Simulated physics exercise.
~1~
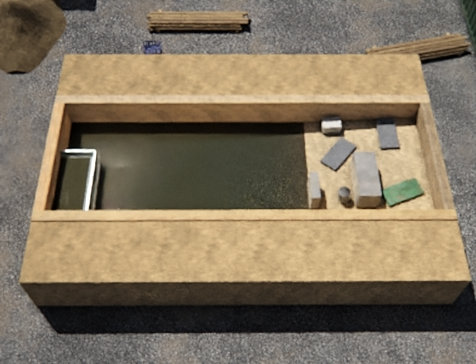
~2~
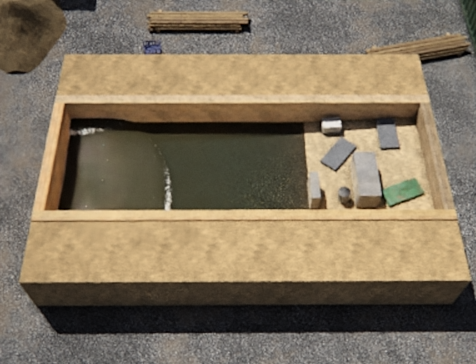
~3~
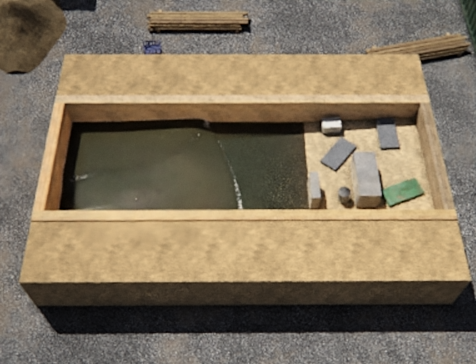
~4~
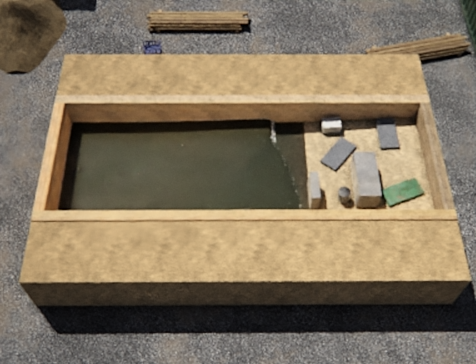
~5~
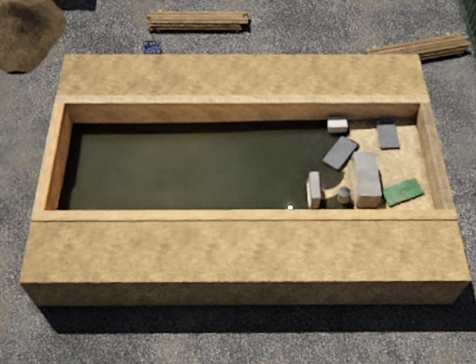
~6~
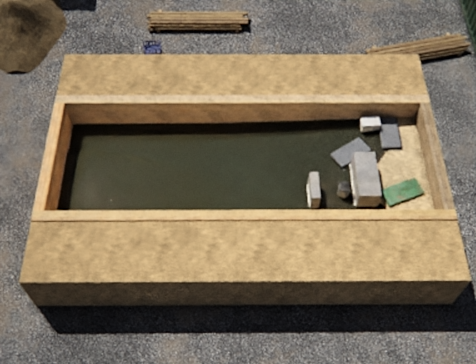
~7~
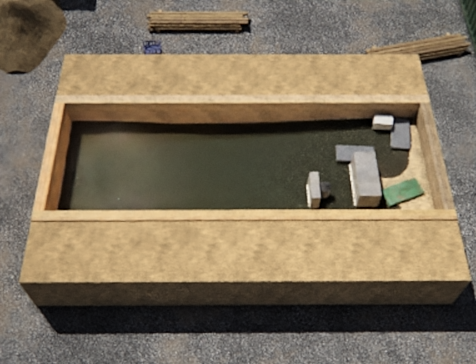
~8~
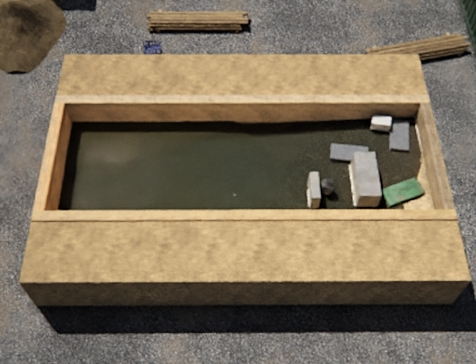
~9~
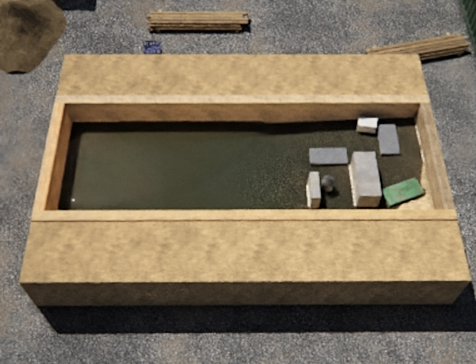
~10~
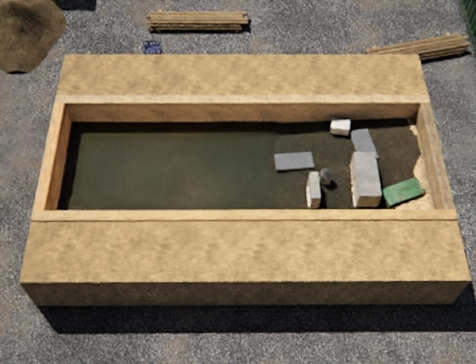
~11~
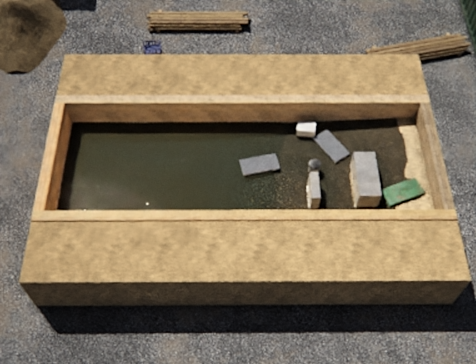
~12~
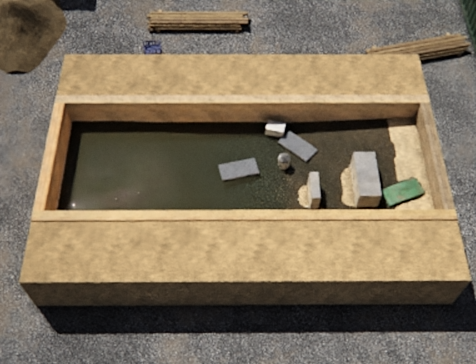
The footage shows a wooden-walled tank where water penned at the left surges rightward up a sandy slope among scattered blocks, shifting several grey and white ones before drawing back and carrying some left, while the green block stays aground at the right.
